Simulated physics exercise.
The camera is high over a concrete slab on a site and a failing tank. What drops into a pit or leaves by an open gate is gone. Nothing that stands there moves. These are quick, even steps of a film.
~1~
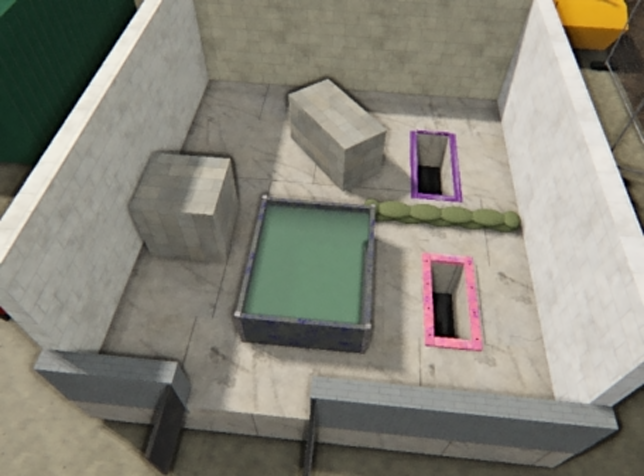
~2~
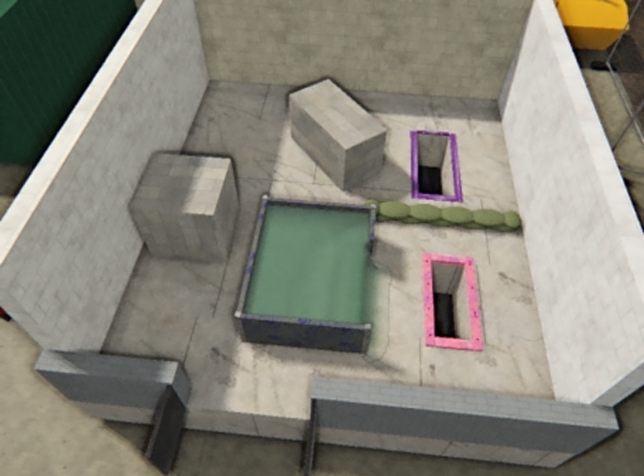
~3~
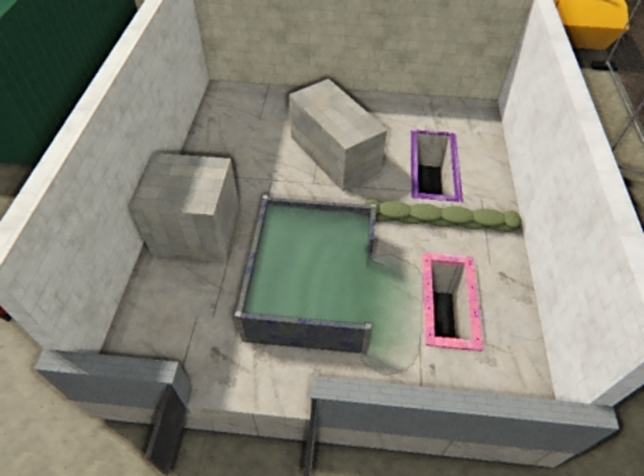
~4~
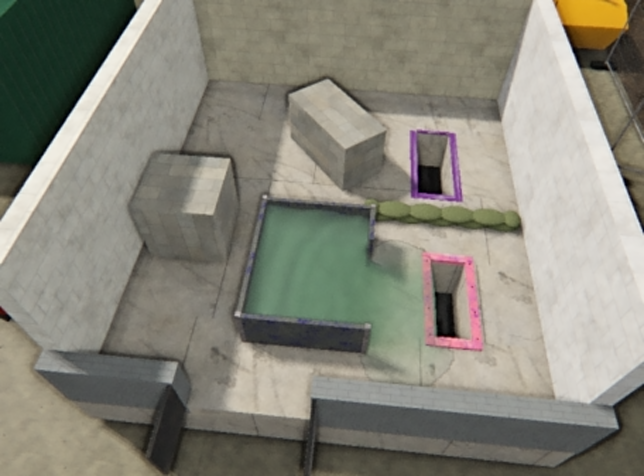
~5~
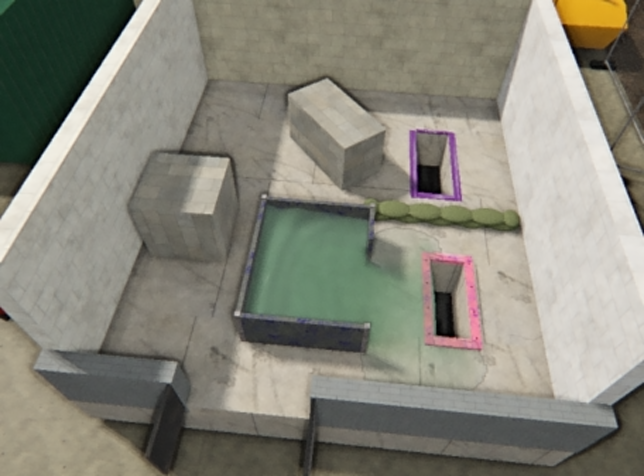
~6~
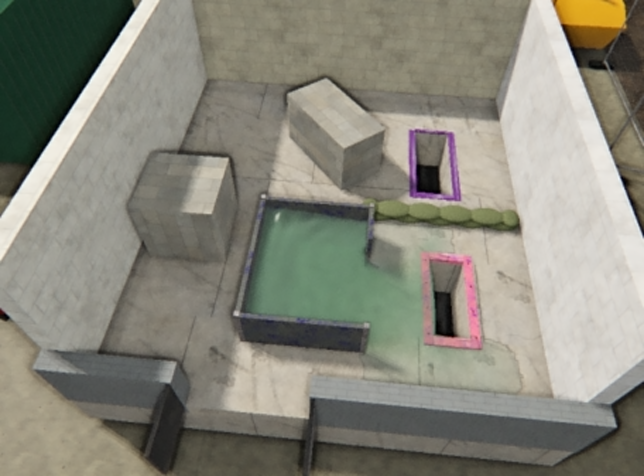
On a walled concrete slab with two blocks and two framed pits, green water sits still in a square tank, then pours from a gap in its right side and spreads across the floor around the pink-framed pit.
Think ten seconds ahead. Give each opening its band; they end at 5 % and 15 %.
In the end: The gate takes not even 5 %; the purple pit takes not even 5 %; the pink pit takes above 15 %.
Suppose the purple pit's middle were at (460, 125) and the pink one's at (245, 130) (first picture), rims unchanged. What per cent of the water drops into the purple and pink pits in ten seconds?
In per cent: Purple 4, pink 0.
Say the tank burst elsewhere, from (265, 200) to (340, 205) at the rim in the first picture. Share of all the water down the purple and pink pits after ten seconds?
Roughly, in per cent: Purple 25, pink 0.
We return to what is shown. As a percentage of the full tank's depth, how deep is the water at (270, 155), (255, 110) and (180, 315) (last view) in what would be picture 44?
About 2, 0 and 0 per cent.
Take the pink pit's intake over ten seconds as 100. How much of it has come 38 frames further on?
Some 95 per cent.
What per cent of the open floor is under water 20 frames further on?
Near 20 in a hundred.
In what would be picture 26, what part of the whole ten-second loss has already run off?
Roughly 75 per cent.
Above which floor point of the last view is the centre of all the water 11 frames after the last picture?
Roughly at (372, 311).
A moment on, water covers 15 % of the floor; the gate 0 %, the purple pit 0 %, the pink pit 20 %.
Next, water covers 15 % of the floor; the gate 0 %, the purple pit 0 %, the pink pit 31 %.
Then, water covers 20 % of the floor; the gate 0 %, the purple pit 0 %, the pink pit 41 %.
Later, water covers 35 % of the floor; the gate 0 %, the purple pit 0 %, the pink pit 48 %.
In the end, water covers 45 % of the floor; the gate 1 %, the purple pit 0 %, the pink pit 52 %.
